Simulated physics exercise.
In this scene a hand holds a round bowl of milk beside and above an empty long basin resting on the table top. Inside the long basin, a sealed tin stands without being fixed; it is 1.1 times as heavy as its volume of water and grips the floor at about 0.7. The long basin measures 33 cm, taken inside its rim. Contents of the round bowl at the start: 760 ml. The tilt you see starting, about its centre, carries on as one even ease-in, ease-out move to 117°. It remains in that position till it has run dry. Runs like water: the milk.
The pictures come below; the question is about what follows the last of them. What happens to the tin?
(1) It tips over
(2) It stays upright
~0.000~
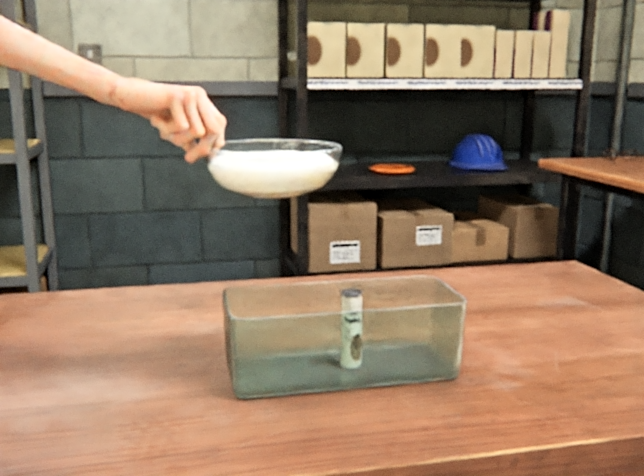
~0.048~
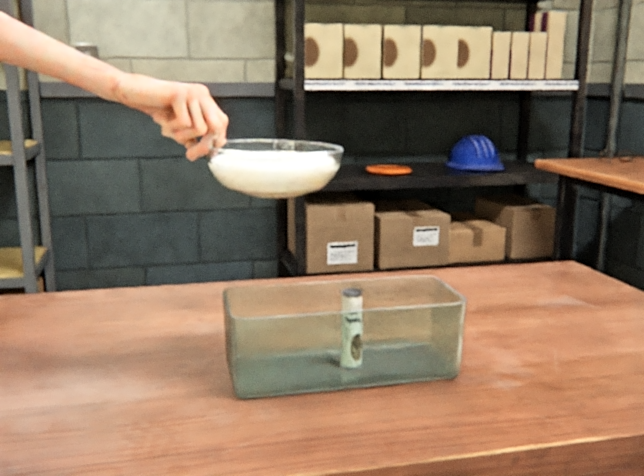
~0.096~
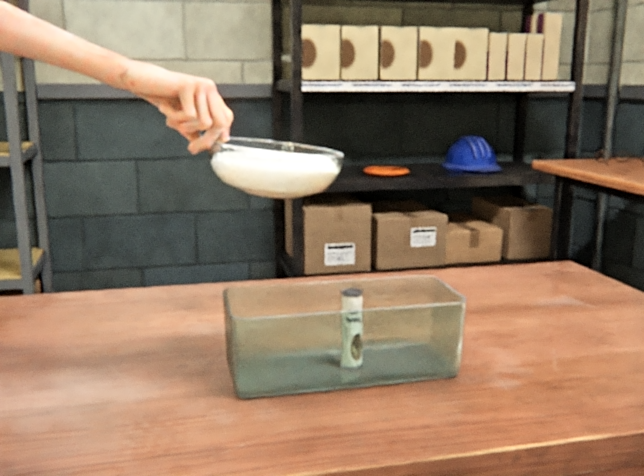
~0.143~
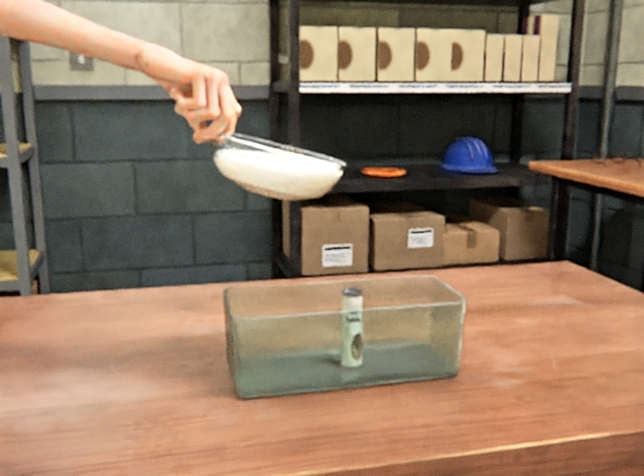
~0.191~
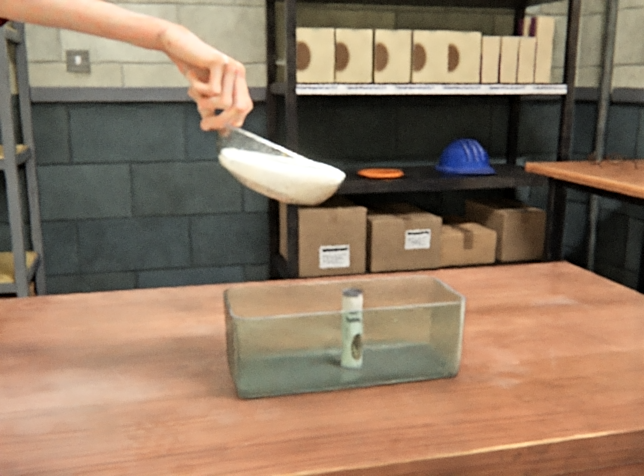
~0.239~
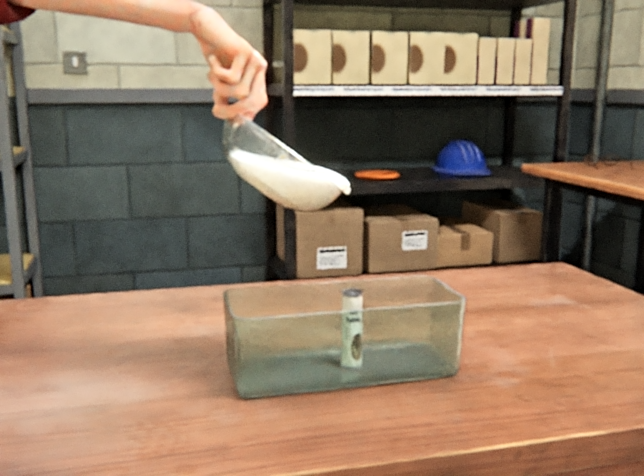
Option 2: It stays upright.
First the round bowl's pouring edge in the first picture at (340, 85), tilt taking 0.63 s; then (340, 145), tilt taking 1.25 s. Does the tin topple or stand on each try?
First it stays on its base; then it stays on its base.
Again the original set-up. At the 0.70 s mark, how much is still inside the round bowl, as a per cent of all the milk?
Around 0 in a hundred is still there.
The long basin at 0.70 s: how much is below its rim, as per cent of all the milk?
About 78 per cent.
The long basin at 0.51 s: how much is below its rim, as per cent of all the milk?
About 60%.
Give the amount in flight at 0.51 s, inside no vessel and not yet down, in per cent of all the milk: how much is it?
Close to 40 per cent, I'd say.
Then, 0.51 s in, the tilt is 106° and 1 per cent is still to pour; the tin stands where it began.
Then, 0.70 s in, the tilt is 117° and 0 per cent is still to pour; the tin stands where it began.
Then, 0.91 s in, the tilt is 117° and 0 per cent is still to pour; the tin stands where it began.
Then, 1.13 s in, the tilt is 117° and 0 per cent is still to pour; the tin stands where it began.
Finally, the tin stands where it began.
